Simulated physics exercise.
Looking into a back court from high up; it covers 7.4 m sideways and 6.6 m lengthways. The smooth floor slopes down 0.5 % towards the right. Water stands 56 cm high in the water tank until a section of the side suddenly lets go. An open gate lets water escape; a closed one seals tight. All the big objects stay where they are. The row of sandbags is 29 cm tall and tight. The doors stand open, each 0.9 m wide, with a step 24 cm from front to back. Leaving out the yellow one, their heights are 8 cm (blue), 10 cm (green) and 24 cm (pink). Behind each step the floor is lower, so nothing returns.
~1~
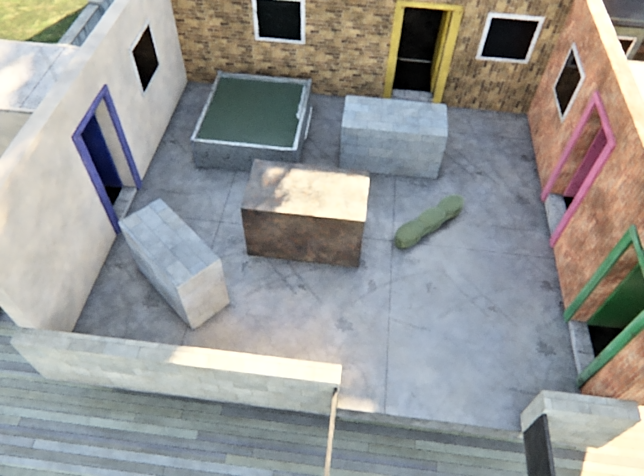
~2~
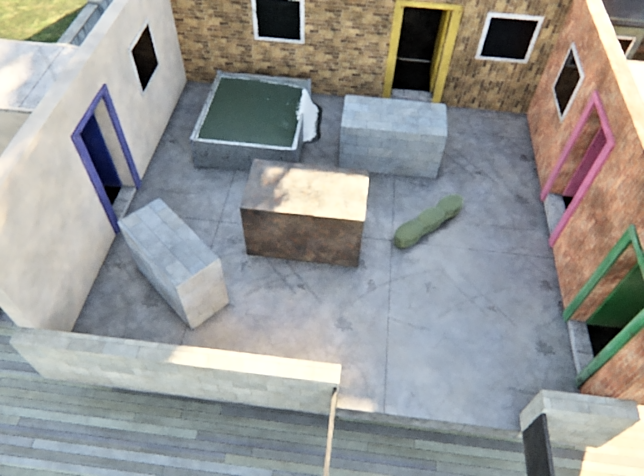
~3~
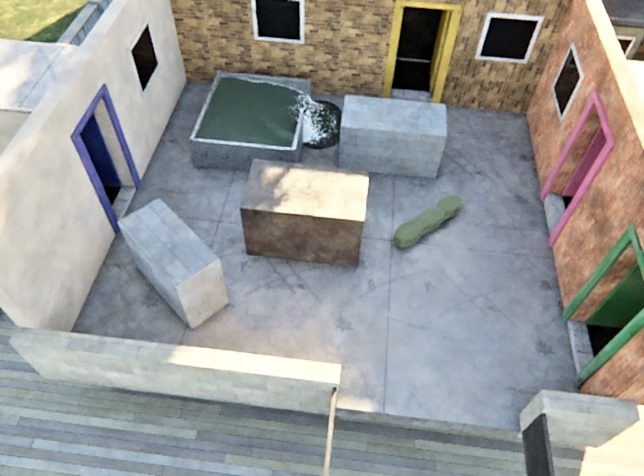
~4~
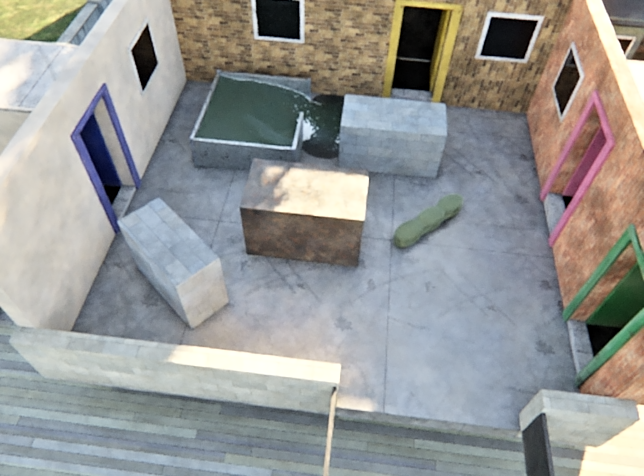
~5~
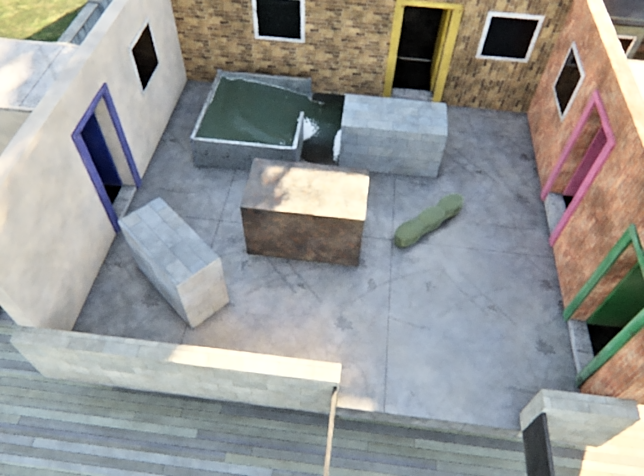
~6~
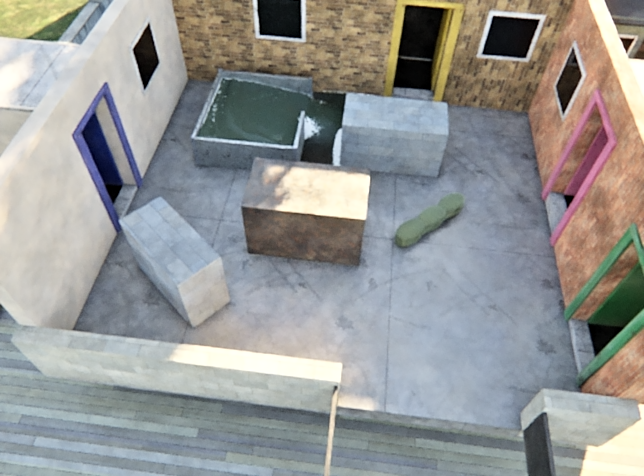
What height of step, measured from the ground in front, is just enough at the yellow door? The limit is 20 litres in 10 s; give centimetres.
Close to 8.5 cm is just enough.
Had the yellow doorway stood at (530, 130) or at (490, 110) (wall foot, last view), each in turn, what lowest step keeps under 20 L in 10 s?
About 31 and 20 cm.
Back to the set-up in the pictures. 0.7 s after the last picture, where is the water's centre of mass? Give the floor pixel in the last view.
Around (295, 131).
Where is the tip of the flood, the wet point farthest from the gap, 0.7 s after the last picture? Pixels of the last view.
Around (514, 130).
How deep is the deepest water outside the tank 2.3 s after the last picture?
Roughly 36 cm.
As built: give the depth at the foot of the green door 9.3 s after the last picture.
Roughly 8.5 cm deep.
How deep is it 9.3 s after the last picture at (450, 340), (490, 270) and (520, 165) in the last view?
Roughly 5, 4 and 7 cm, in turn.
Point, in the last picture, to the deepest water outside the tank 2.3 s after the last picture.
At about (529, 115).
Then, 0.7 s after the last picture water covers 15 % of the floor, deepest (32 cm) near (314, 116); 14 cm at the yellow door, 0 litres in over its 14 cm step.
Then, 2.3 s after the last picture water covers 25 % of the floor, deepest (36 cm) near (529, 115); 11 cm at the yellow door, 1 litre in over its 14 cm step.
Then, 9.3 s after the last picture water covers 75 % of the floor, deepest (10 cm) near (582, 394); 7 cm at the yellow door, 1 litre in over its 14 cm step.
At the yellow door as built, the water peaked near 15 cm, 0.9 s after the last picture.
With a step of 7.5 cm, 30 litres would have come in within the 10 s; with 10 cm, 10 litres. So under 20 litres takes about 8.5 cm.
